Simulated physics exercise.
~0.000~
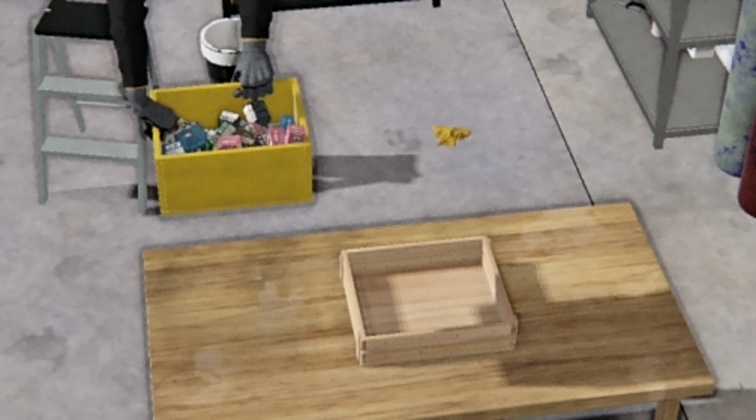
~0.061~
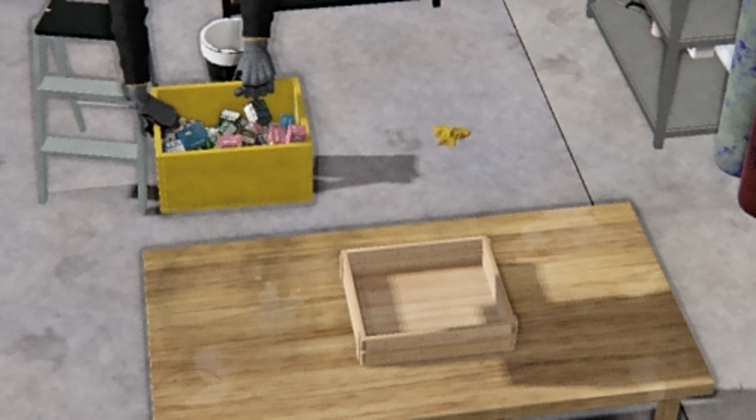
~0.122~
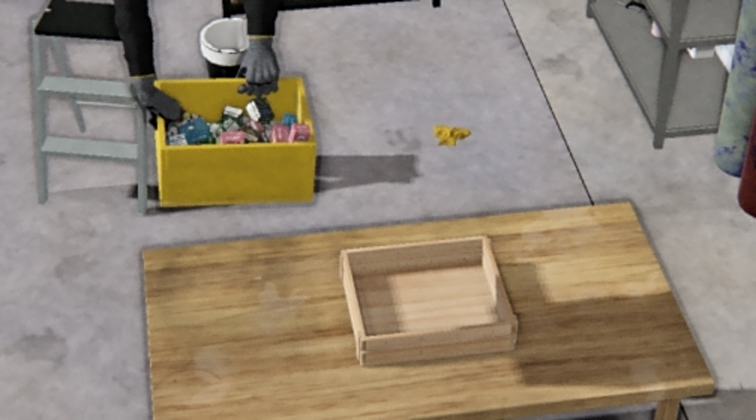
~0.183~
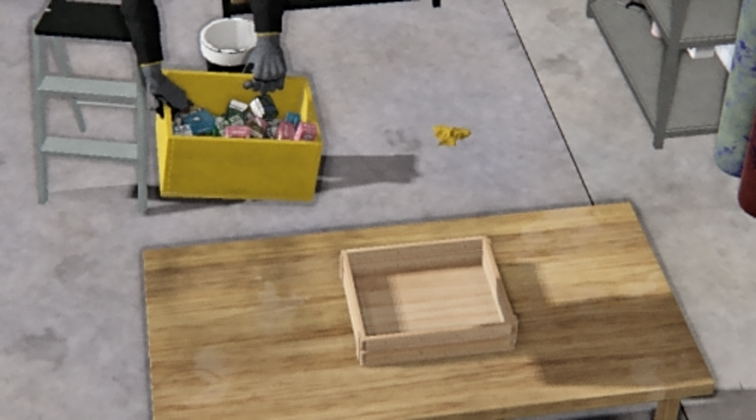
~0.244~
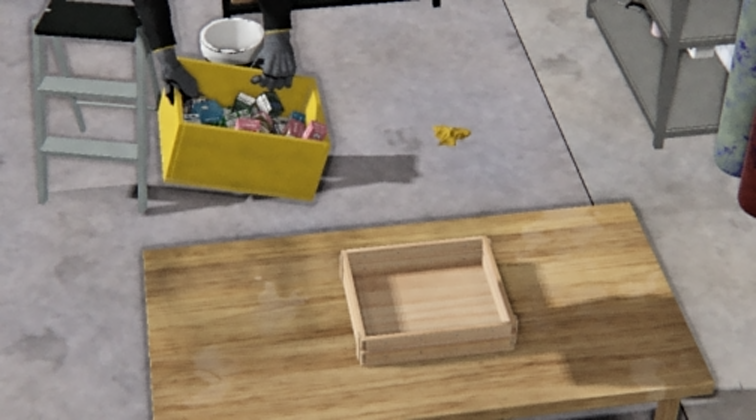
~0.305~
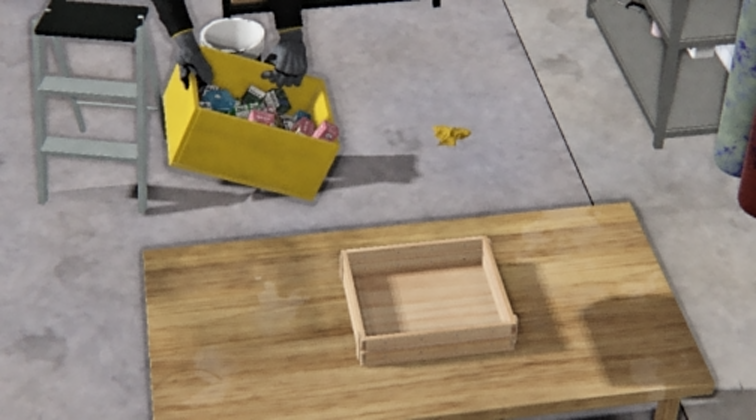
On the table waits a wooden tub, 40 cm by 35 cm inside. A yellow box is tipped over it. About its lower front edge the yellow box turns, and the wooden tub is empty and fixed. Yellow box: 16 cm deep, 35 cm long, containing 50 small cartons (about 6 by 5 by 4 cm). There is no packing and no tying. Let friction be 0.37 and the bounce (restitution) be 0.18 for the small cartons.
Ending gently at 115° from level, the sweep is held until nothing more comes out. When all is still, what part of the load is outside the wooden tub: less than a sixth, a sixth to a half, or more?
You should find not even one sixth of the load outside the wooden tub.
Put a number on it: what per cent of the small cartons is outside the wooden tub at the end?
5 %.
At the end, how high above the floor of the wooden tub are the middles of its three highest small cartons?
That is close to 9 centimetres.
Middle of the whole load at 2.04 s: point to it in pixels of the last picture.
(451, 303).
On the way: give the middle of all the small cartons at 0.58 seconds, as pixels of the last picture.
(306, 114).
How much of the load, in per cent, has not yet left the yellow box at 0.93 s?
Roughly 65 per cent is still inside.
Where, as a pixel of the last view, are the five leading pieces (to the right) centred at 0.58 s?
Somewhere near pixel (350, 139).
After 0.58 s, tilt 67°; 50 still in the yellow box.
After 0.93 s, tilt 111°; 33 still in the yellow box and 17 in the air.
After 1.42 s, tilt 115°; 6 still in the yellow box, 36 in the wooden tub, 2 outside the wooden tub and 6 in the air.
When it is over (at 2.04 s), 48 in the wooden tub and 2 outside the wooden tub. Asked share, 2 of 50, 4 per cent.
